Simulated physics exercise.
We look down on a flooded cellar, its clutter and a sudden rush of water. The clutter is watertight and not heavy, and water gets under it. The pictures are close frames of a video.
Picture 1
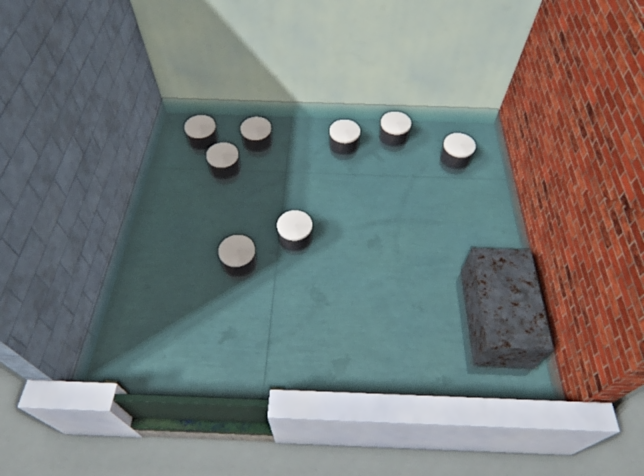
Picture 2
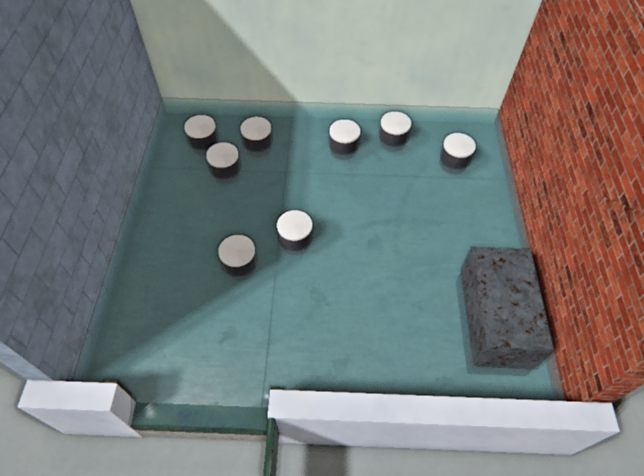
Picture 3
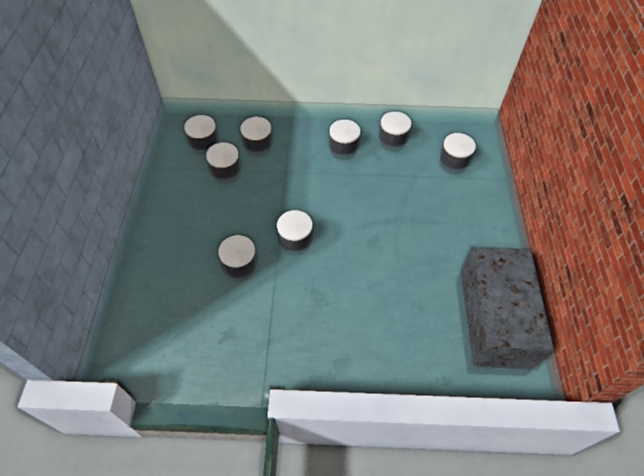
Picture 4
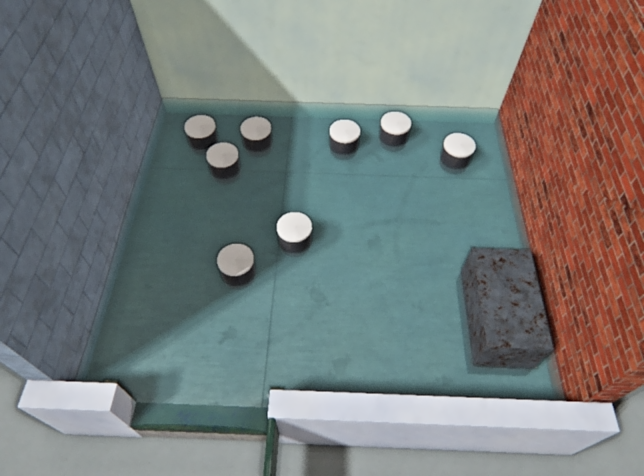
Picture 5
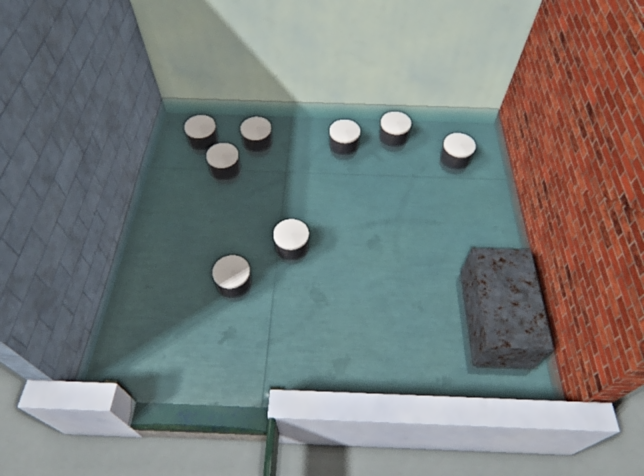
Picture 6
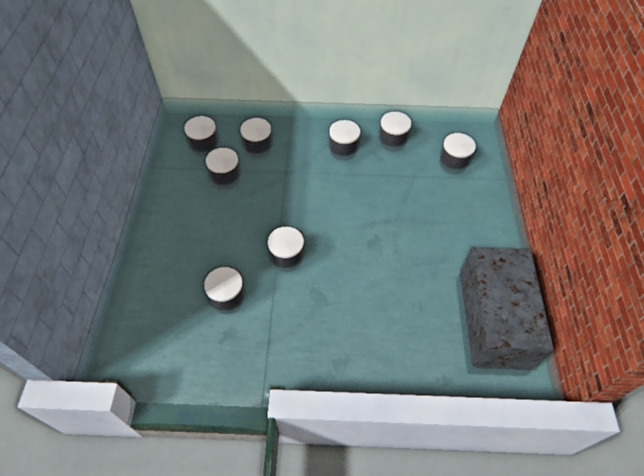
A walled, flooded cellar held a dark block and eight round pails; a gate at the front swung open, then the two nearest pails drifted slowly toward the opening and another barely shifted.
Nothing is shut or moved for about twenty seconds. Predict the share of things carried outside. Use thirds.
That comes to from one to two thirds.
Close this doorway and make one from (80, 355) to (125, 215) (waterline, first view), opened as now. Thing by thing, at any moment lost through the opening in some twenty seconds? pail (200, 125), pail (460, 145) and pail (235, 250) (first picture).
One after the other: Gone, stays, through.
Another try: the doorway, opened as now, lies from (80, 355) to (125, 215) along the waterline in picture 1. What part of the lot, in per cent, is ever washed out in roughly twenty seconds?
Some 60 per cent.
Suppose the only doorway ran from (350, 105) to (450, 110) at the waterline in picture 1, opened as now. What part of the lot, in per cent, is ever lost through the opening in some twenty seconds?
I make it 100 per cent.
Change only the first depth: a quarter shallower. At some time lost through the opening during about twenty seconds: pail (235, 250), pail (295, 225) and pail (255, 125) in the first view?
In that order: Carried outside, out, kept in.
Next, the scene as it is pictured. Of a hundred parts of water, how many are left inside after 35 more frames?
Near 46 in a hundred.
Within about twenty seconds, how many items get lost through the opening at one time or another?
That makes 3.
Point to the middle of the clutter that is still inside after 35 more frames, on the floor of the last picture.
Around (281, 238).
A moment on, 0 of 8 are out; 8 afloat.
Next, 2 of 8 are out; 6 afloat.
Later, 3 of 8 are out; 4 afloat.
In the end, 3 of 8 are out; 0 afloat.
